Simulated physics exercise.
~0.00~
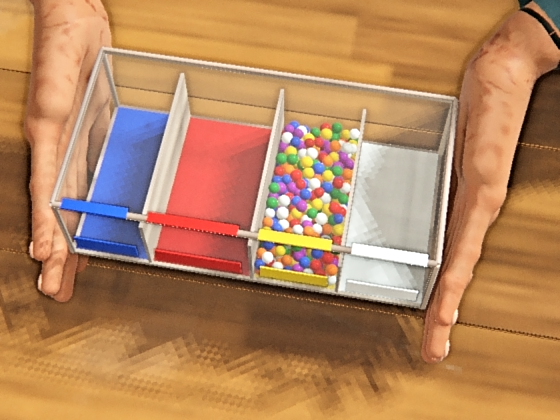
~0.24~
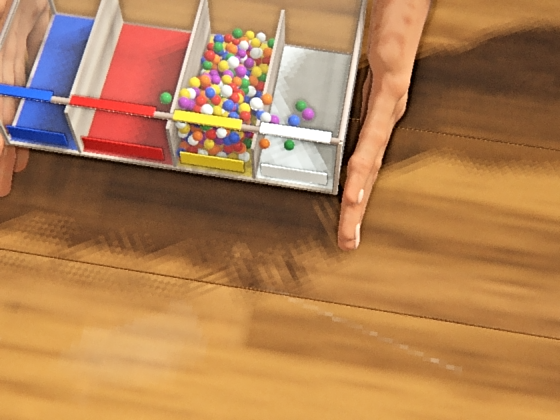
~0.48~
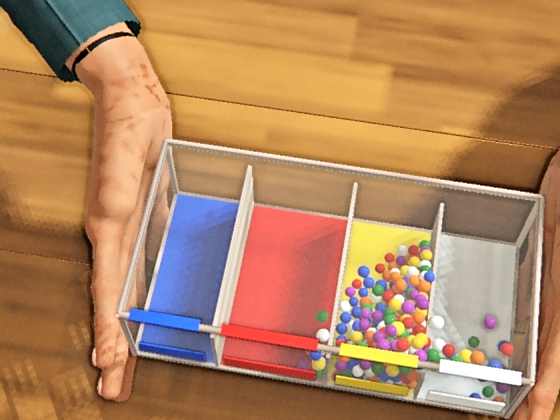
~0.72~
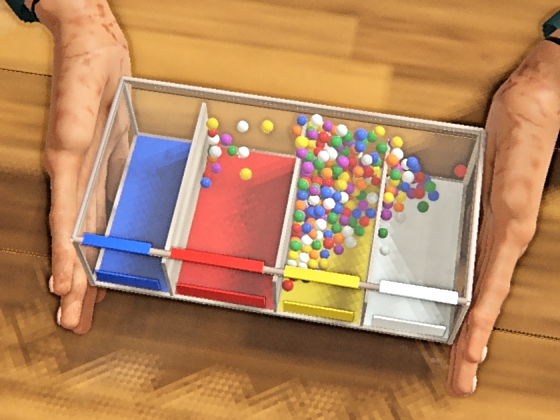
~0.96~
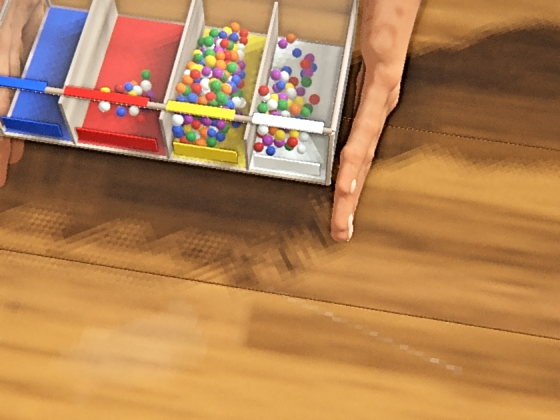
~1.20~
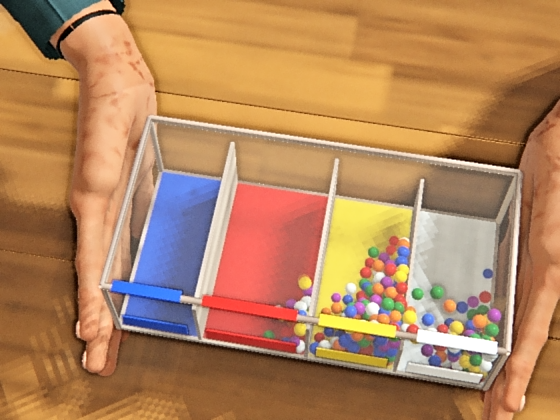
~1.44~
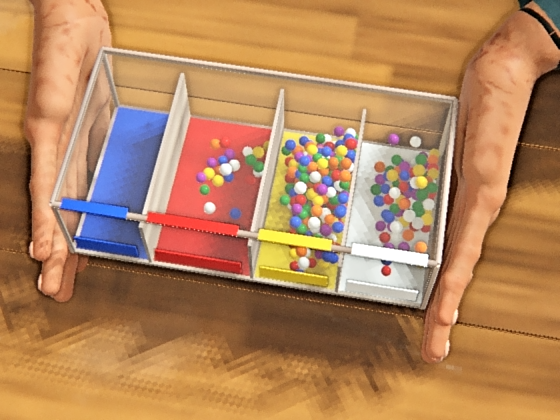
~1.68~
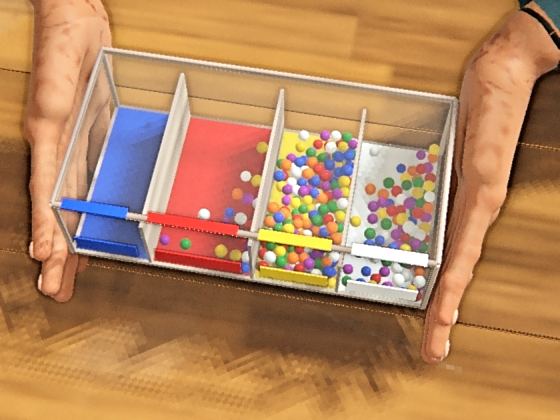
On a wooden tabletop, two hands shaking a clear divided box, beads spilling from yellow into white and red, blue staying empty.
